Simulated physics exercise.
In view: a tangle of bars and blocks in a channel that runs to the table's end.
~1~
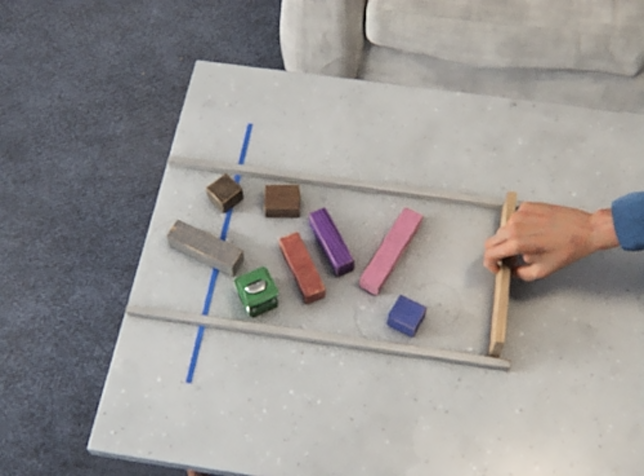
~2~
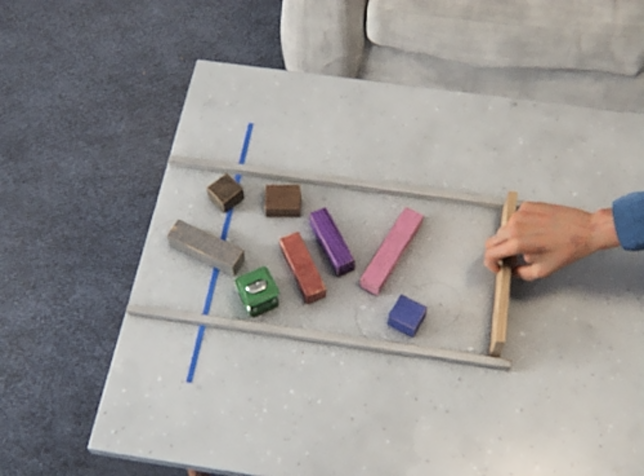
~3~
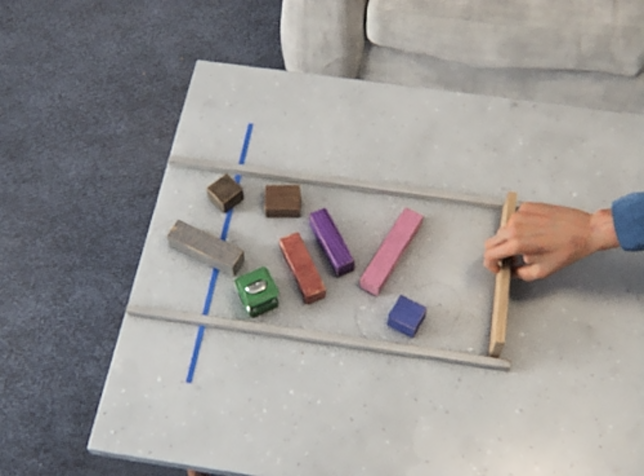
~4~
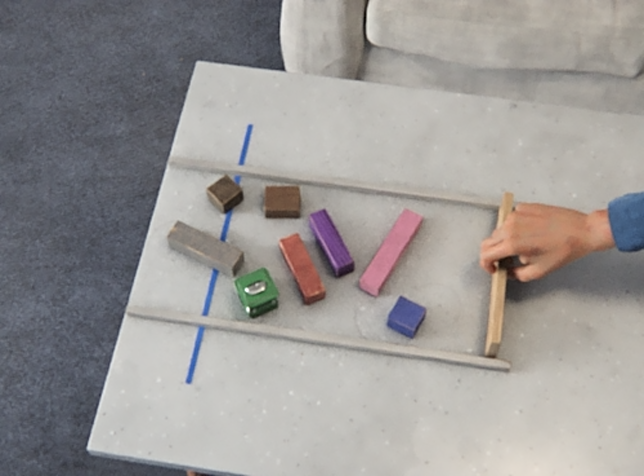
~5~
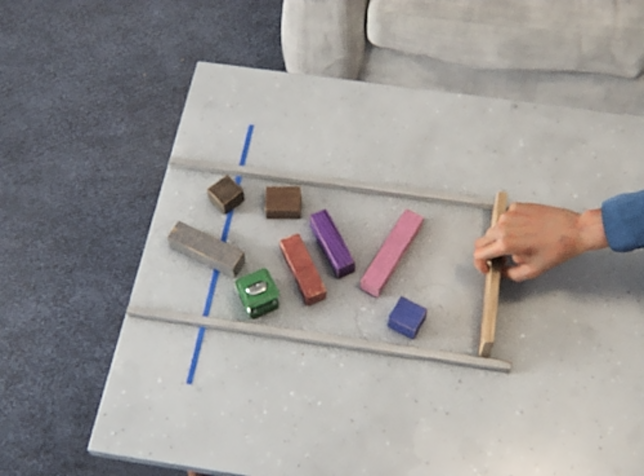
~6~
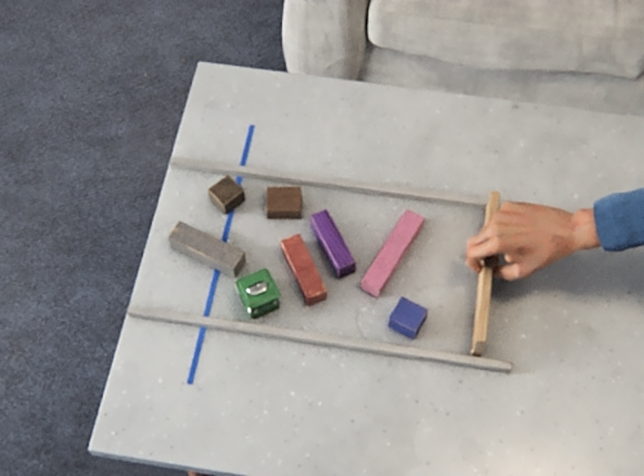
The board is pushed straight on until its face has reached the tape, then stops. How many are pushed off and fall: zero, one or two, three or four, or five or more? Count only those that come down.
The number that fall off is one or two.
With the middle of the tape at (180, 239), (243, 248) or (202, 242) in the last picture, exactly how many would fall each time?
The counts: 5, 0 and 2.
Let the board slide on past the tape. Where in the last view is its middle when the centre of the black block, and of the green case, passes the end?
Its middle is around (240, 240) and around (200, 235).
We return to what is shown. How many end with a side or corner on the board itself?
The number is 2.
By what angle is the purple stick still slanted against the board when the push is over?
Some 0 degrees.
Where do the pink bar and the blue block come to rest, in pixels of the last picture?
The pink bar stops around (216, 229); the blue block around (195, 294).
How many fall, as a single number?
The count is 2.
Soon after, none off yet; grey bar at rest near (207, 249); black block at rest near (227, 195); green case at rest near (259, 294).
Then, none off yet; grey bar moving near (202, 253); black block moving near (220, 194); green case moved about its own width near (236, 296).
At rest, the number that fall off is one or two; fallen, black block and grey bar.
